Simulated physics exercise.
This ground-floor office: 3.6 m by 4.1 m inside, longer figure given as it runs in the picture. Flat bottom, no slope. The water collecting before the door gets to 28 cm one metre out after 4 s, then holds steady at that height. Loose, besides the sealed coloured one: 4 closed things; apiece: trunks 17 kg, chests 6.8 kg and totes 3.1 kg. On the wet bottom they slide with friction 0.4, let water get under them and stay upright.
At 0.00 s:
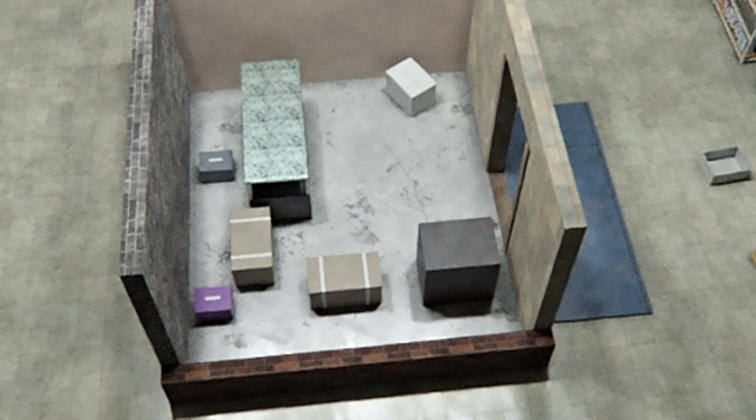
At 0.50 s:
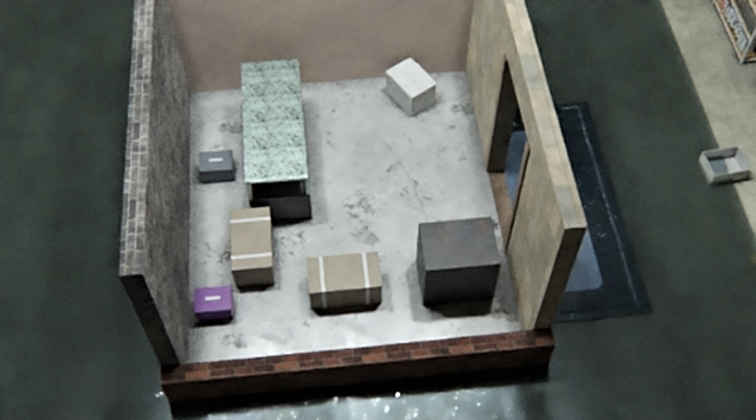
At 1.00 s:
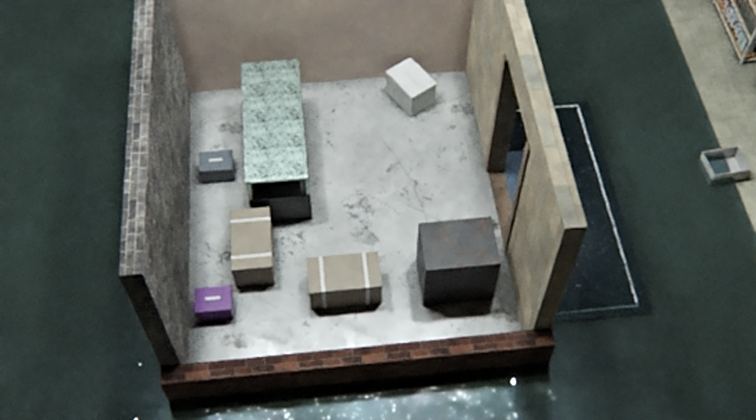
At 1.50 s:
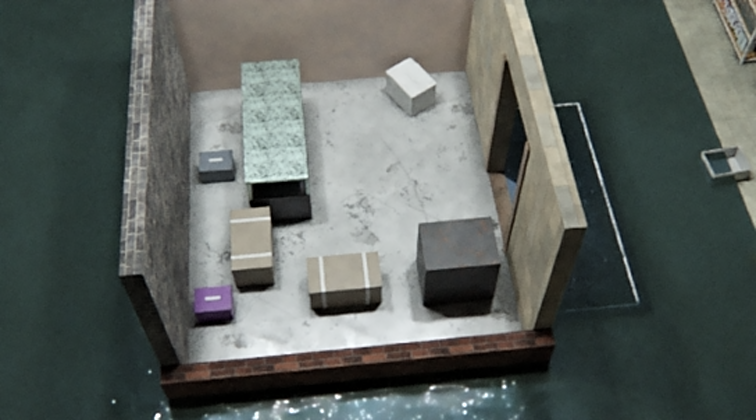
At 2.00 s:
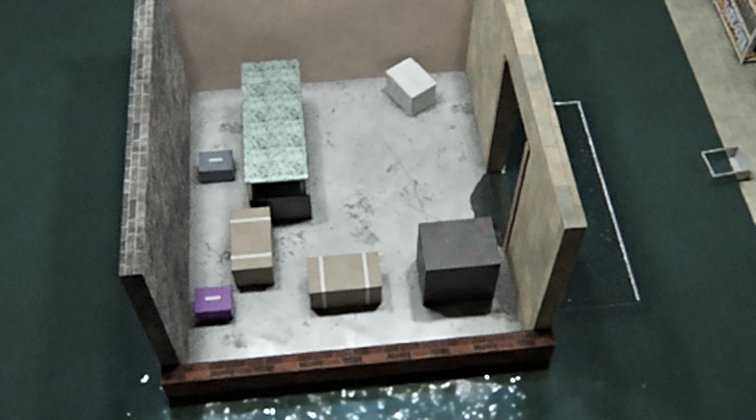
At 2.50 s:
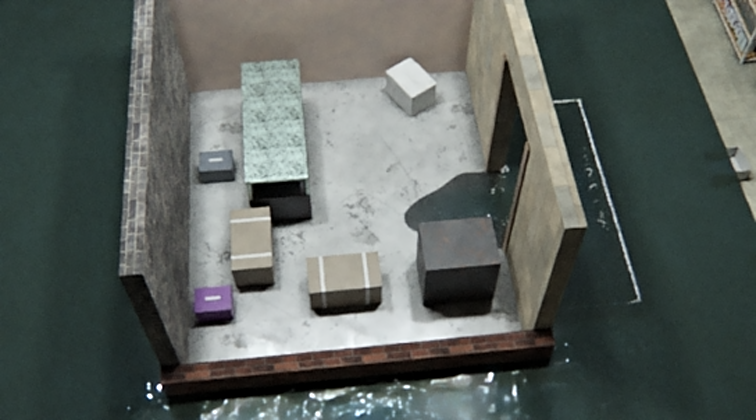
Dark water surrounding a small open-topped room, then spreading through the right-hand doorway across the floor while the boxes stay still.
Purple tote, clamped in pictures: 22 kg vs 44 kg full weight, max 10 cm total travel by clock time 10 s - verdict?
Just the bigger amount serves.
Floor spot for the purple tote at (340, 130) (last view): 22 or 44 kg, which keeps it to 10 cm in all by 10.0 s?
Note: Heavier only OK.
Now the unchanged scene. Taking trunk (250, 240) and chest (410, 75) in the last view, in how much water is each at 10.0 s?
Depths: Near 19 cm, then near 11 cm.
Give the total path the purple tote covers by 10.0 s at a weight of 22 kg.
It covers about 200 cm altogether.
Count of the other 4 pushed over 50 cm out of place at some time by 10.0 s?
The total is 3.
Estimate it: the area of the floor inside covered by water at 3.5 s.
At that time the wet patch spans about 4.0 m2.
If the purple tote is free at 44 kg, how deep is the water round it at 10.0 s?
Something like 18 centimetres.
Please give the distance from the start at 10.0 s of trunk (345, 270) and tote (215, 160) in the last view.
They've ended up 50 cm and 100 cm away, in that order.
After 3.5 s the purple tote would be 0 cm from its start with 22 kg and 0 cm from its start with 44 kg; 0 cm of water round it then.
After 4.5 s the purple tote would be 0 cm from its start with 22 kg and 0 cm from its start with 44 kg; 0 cm of water round it then.
After 7.0 s the purple tote would be 48 cm from its start with 22 kg and 0 cm from its start with 44 kg; 11 cm of water round it then.
After 10.0 s the purple tote would be 136 cm from its start with 22 kg and 0 cm from its start with 44 kg; 18 cm of water round it then.
